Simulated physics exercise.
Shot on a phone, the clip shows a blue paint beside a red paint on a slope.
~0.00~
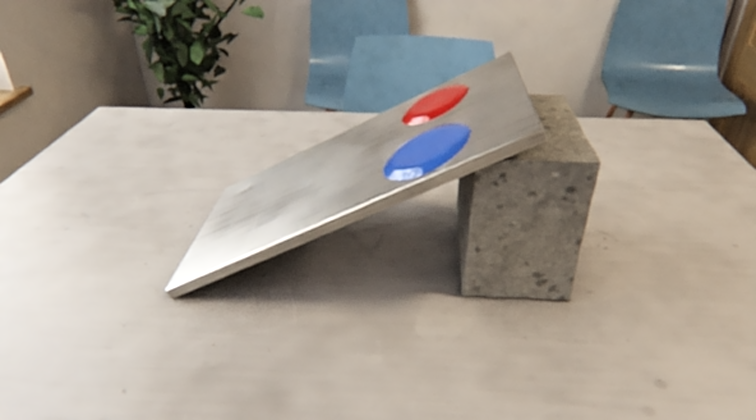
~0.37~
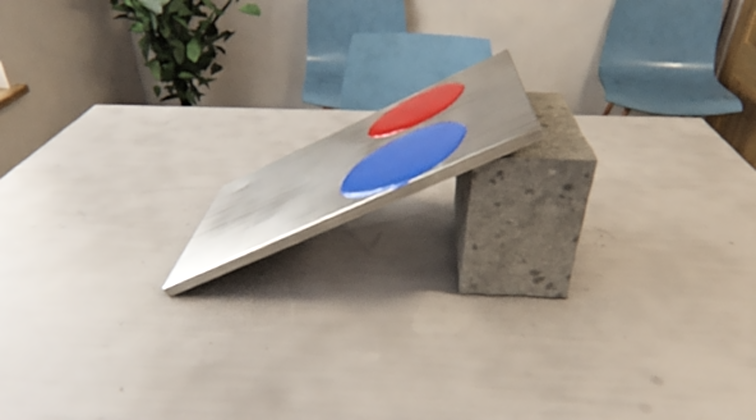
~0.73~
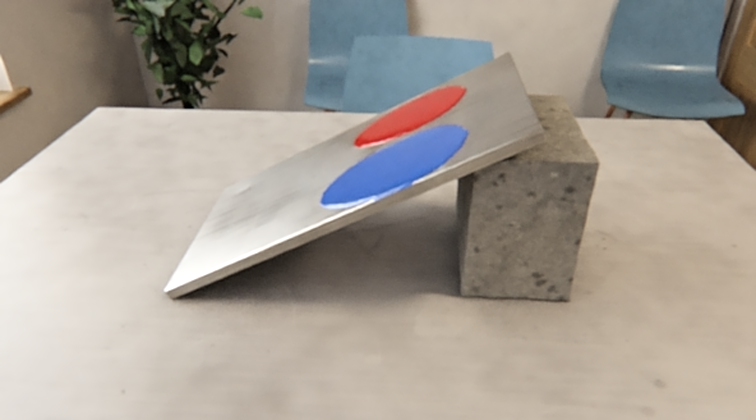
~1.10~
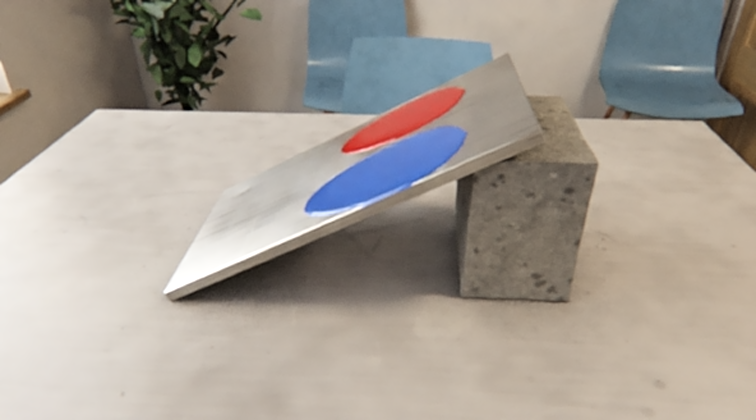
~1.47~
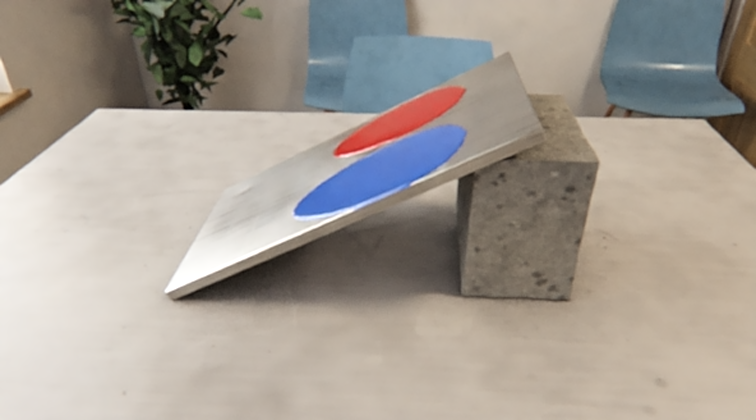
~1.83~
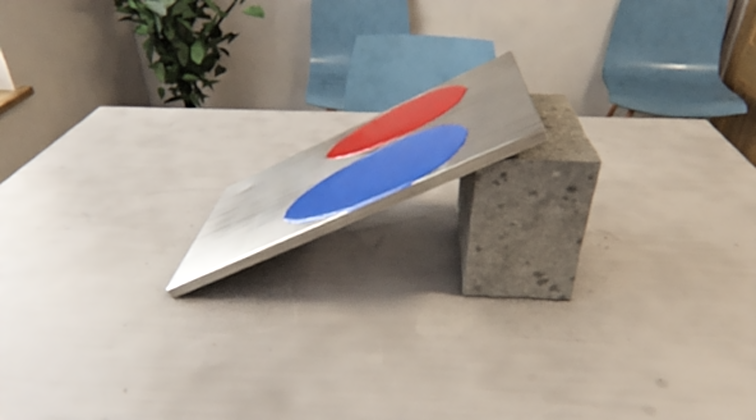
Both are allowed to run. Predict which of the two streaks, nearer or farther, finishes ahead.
Nearer.
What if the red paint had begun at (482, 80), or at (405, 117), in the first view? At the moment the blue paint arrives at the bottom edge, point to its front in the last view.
First try near (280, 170), second try near (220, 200).
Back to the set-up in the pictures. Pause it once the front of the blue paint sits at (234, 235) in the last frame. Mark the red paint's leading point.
The tip sits near (287, 172) in the last picture.
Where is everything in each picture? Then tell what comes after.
In the first frame, tip of the blue paint a quarter of the way down; tip of the red paint (413, 113) a quarter of the way down.
In the second frame, tip of the blue paint (349, 181) half way down; tip of the red paint half way down.
In the third frame, tip of the blue paint half way down; tip of the red paint (361, 138) half way down.
In the fourth frame, tip of the blue paint (314, 201) half way down; tip of the red paint half way down.
In the fifth frame, tip of the blue paint half way down; tip of the red paint (340, 148) half way down.
In the sixth frame, tip of the blue paint (294, 208) three quarters of the way down; tip of the red paint half way down.
After 4.9 s, the blue paint is three quarters of the way down; the red paint is three quarters of the way down.
After 7.7 s, the blue paint is close to the edge; the red paint is three quarters of the way down.
After 9.8 s, the blue paint is at the low edge; the red paint is three quarters of the way down.
